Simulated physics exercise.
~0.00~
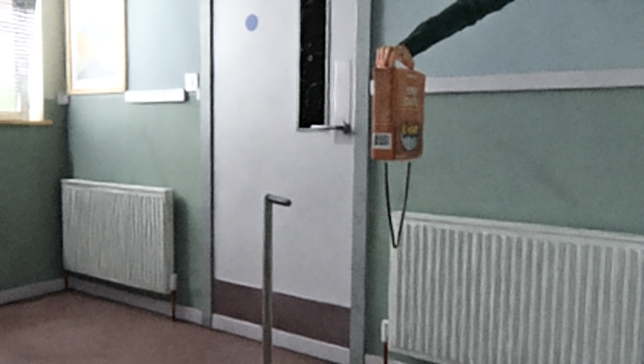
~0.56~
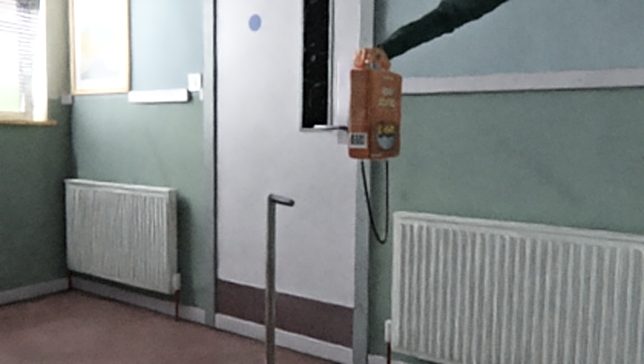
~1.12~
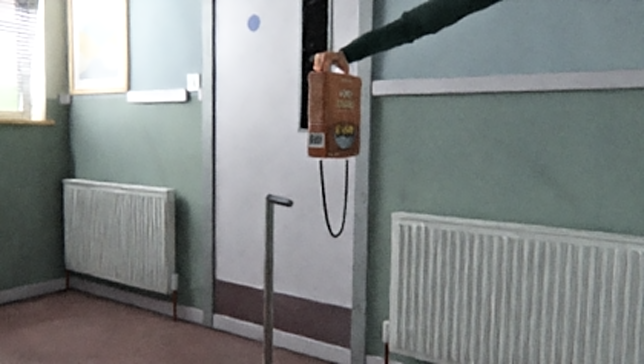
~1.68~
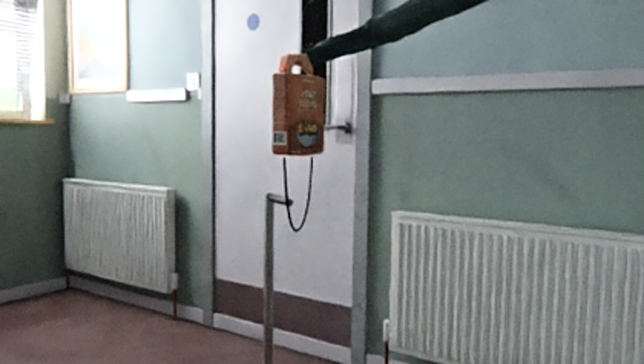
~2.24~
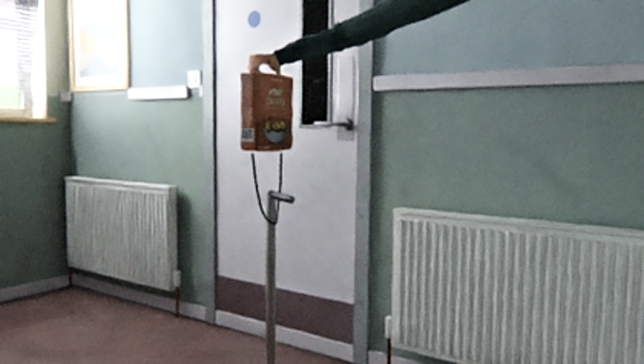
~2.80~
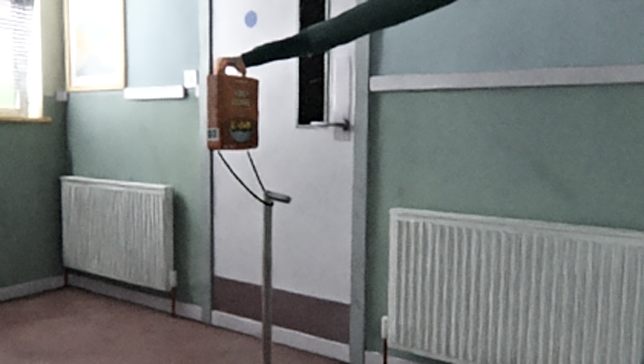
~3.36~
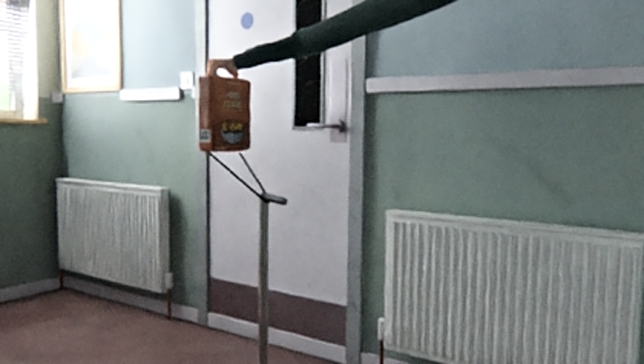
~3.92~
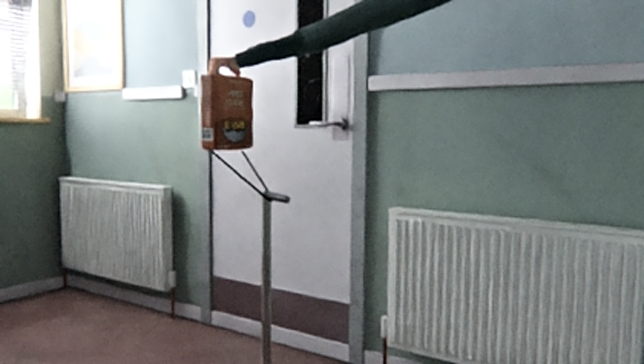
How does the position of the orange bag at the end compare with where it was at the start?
At the start the orange bag is to the right of the hooked post, by the right edge of the door. By the end it is to the left of the post, near the door's left edge.
